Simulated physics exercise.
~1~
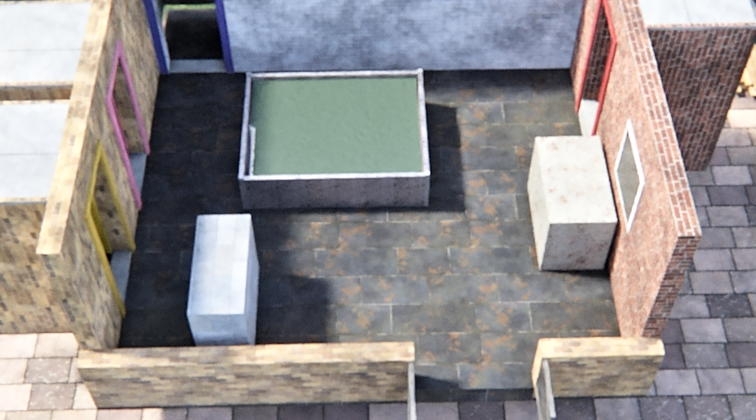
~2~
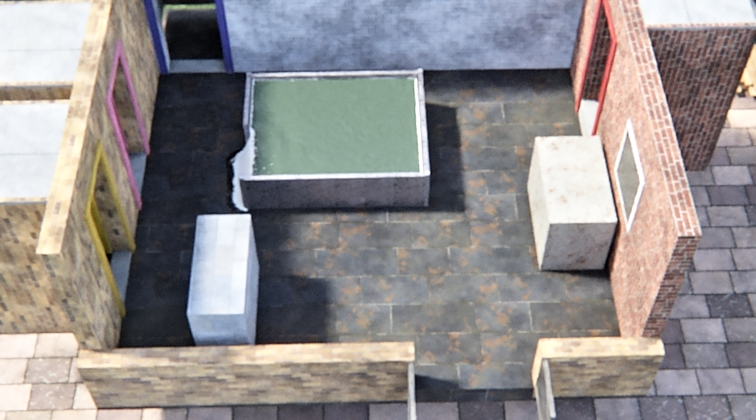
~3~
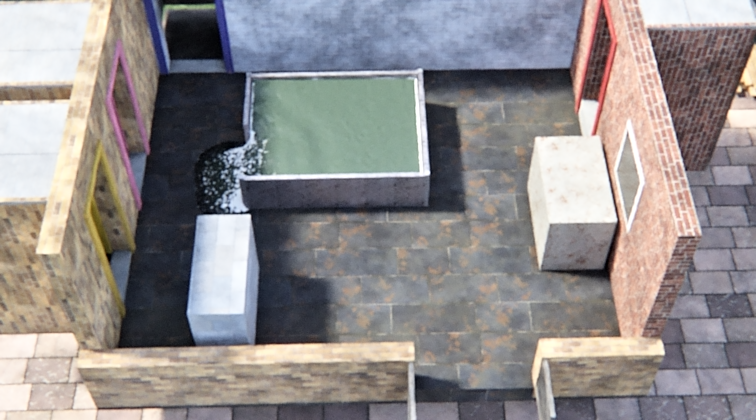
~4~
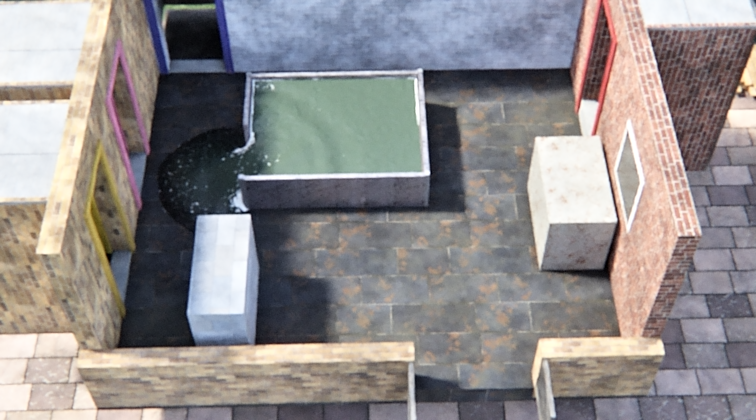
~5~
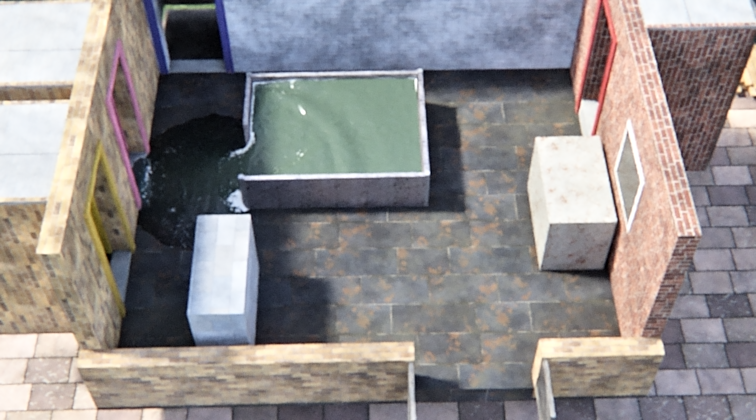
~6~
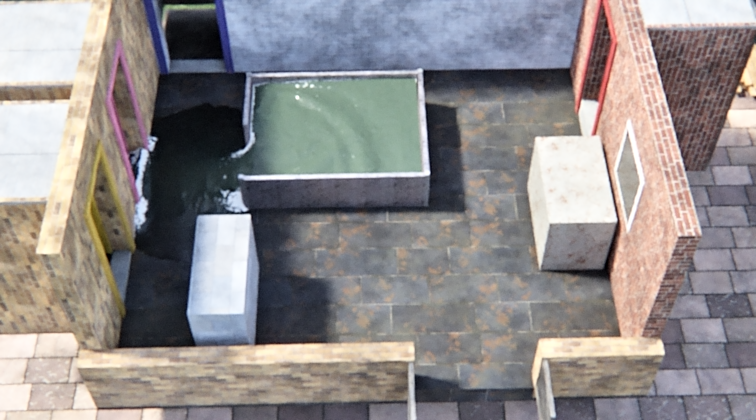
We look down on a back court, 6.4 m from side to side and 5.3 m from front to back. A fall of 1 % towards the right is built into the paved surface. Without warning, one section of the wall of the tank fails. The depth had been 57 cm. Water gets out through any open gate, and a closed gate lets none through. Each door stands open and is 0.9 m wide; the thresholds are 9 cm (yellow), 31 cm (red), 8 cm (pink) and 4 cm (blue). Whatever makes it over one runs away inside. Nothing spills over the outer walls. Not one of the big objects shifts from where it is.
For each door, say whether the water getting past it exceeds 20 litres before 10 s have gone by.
In the end the yellow door surpasses the limit. The red door falls short of the limit. The pink door surpasses the limit. The blue door surpasses the limit.
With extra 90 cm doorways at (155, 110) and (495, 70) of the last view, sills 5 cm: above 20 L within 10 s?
So the first one exceeds it, while the second one doesn't reach it.
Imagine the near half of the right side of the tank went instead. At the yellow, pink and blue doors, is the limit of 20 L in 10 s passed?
Then yellow does not exceed it, pink does not exceed it, blue exceeds it.
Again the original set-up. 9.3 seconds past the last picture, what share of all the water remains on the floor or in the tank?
It comes to near 66 per cent.
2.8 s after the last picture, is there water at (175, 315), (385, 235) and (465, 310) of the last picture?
Soaked, untouched, untouched.
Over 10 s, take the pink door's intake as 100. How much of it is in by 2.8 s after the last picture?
Fraction in by then: Around 65 per cent.
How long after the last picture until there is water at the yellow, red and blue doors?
The yellow door is reached at 0.3 s, red at 7.0 s, blue at 0.9 s.
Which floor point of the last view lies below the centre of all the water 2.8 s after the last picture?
Centre: Approx. (284, 184) px.
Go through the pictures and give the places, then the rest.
Still water, 57 cm deep, in the tank at (335, 126), in the first picture.
The front is at a hidden place, 0.5 m from the gap at (249, 172); 0.2 m2 of floor is under water; 57 cm left at the back of the tank, in the second picture.
The front is at (206, 157), 0.8 m from the gap at (249, 173); 0.7 m2 of floor is under water; 57 cm left at the back of the tank, in the third picture.
The front is at (167, 166), 1.2 m from the gap at (249, 173); 1.6 m2 of floor is under water; 57 cm left at the back of the tank, in the fourth picture.
The front is at (133, 189), 1.6 m from the gap at (249, 173); 2.7 m2 of floor is under water; 57 cm left at the back of the tank, in the fifth picture.
Water pours out at (249, 172) and has run 1.8 m, to (135, 241); typically 6 cm deep outside, 57 cm at the tank's back, in the sixth picture.
Then, 0.7 s after the last picture water covers 15 % of the floor and is deepest (30 cm) near (139, 216); yellow door 13 cm at the sill, 0 L in, red door not reached, pink door 21 cm at the sill, 102 L in, blue door not reached.
Then, 1.5 s after the last picture water covers 25 % of the floor and is deepest (30 cm) near (142, 196); yellow door 14 cm at the sill, 10 L in, red door not reached, pink door 25 cm at the sill, 244 L in, blue door 10 cm at the sill, 10 L in.
Then, 2.8 s after the last picture water covers 35 % of the floor and is deepest (24 cm) near (114, 378); yellow door 11 cm at the sill, 22 L in, red door not reached, pink door 22 cm at the sill, 408 L in, blue door 11 cm at the sill, 56 L in.
Then, 5.3 s after the last picture water covers 55 % of the floor and is deepest (18 cm) near (176, 351); yellow door 10 cm at the sill, 32 L in, red door not reached, pink door 17 cm at the sill, 544 L in, blue door 11 cm at the sill, 129 L in.
Then, 9.3 s after the last picture water covers 85 % of the floor and is deepest (12 cm) near (191, 339); yellow door 11 cm at the sill, 55 L in, red door 5 cm at the sill, 0 L in, pink door 11 cm at the sill, 624 L in, blue door 9 cm at the sill, 225 L in.
